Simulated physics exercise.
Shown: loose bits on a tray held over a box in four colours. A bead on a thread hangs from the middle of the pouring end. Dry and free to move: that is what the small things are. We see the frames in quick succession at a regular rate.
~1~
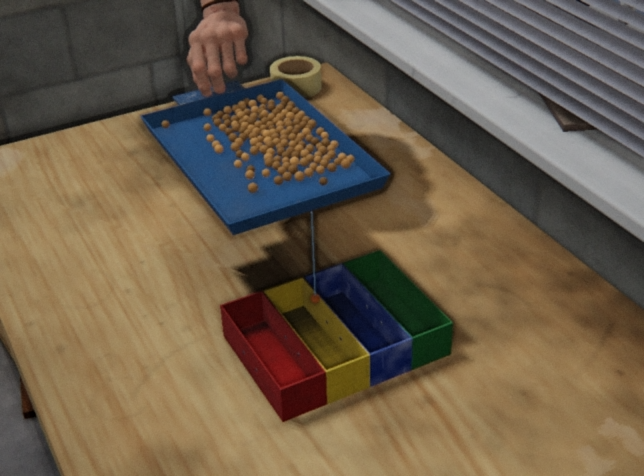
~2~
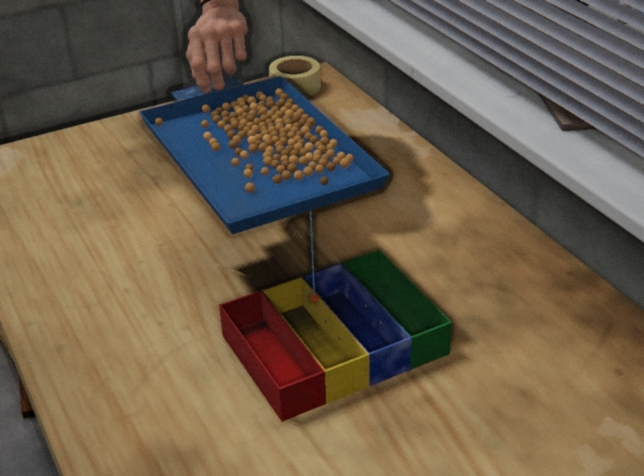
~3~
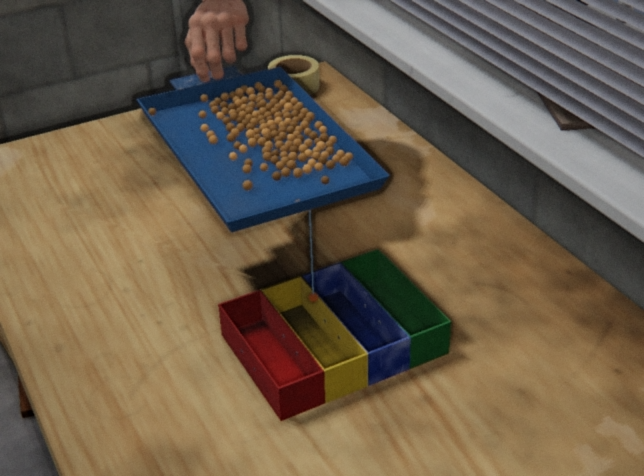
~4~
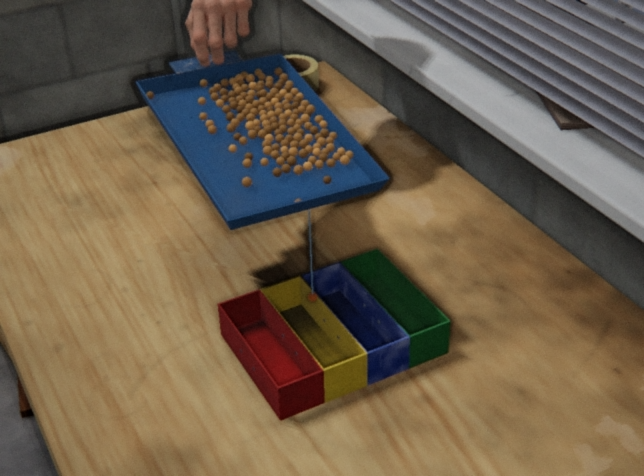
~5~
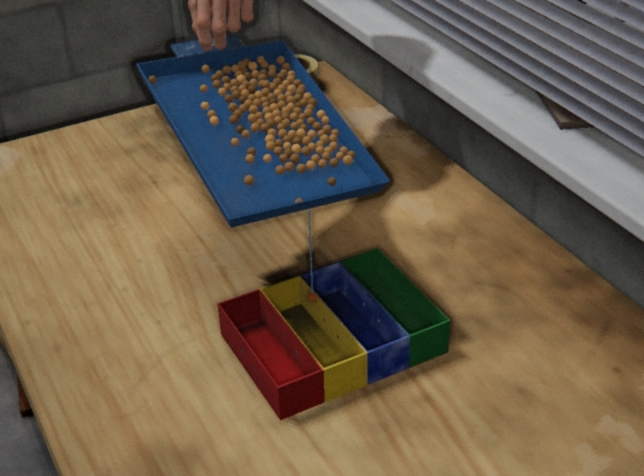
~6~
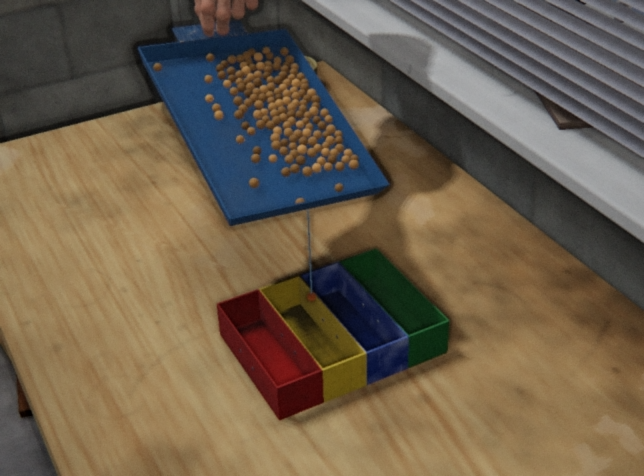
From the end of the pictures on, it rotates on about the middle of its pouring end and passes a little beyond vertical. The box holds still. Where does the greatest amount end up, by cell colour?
In the green cell.
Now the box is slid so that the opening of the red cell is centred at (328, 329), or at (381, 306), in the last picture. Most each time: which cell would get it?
The cell in blue first, the cell in red second.
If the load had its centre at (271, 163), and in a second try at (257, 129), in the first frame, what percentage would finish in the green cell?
Near 60 and 50 percent respectively.
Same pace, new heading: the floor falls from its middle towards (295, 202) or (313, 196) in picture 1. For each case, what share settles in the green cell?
I'd put it at some 10 % and then some 30 %.
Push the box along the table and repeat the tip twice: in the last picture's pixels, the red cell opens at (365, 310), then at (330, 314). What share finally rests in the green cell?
You'd end up with around 0 per cent and then around 0 per cent.
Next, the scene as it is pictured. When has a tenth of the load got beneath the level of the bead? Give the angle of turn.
Near 65 degrees.
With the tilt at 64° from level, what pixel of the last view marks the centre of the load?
In the last view the centre sits at roughly (362, 200).
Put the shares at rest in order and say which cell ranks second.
In second place: The blue cell.
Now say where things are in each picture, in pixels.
The first frame shows corners of the pouring end at (232, 219) and (382, 173), level; middle of the load at (273, 133), round wooden beads; bead on its thread at (315, 298); red cell at (304, 393); yellow cell at (348, 376); blue cell at (391, 359); green cell at (432, 343).
The second frame shows corners of the pouring end at (231, 218) and (381, 173), level; middle of the load at (272, 130).
The third frame shows corners of the pouring end at (231, 217) and (381, 174), tipped barely, lowest at the right corner; middle of the load at (271, 124).
The fourth frame shows corners of the pouring end at (232, 215) and (381, 176), tipped a little, lowest at the right corner; middle of the load at (271, 115).
The fifth frame shows corners of the pouring end at (233, 214) and (382, 178), tipped clearly, lowest at the right corner; middle of the load at (274, 108), a small part on the move.
The sixth frame shows corners of the pouring end at (233, 213) and (382, 181), tipped clearly, lowest at the right corner; middle of the load at (279, 104), nearly all on the move; red cell at (300, 392); yellow cell at (344, 374); blue cell at (387, 357); green cell at (428, 341).
Soon after the last picture, tray tipped steeply; about two thirds on the tray; a small part in the green cell; a stray few in the blue cell; a stray few in the yellow cell; about a quarter falling or outside the box.
A little later, tray tipped past a quarter turn; a stray few on the tray; about half in the green cell; about a quarter in the blue cell; a stray few in the yellow cell; a stray few in the red cell; about a quarter falling or outside the box.
Later still, tray tipped past a quarter turn; about two thirds in the green cell; about a quarter in the blue cell; a stray few in the yellow cell; a stray few in the red cell; about a quarter falling or outside the box.
By the end, tray tipped past a quarter turn; about two thirds in the green cell; about a quarter in the blue cell; a stray few in the yellow cell; a stray few in the red cell; about a quarter outside the box.
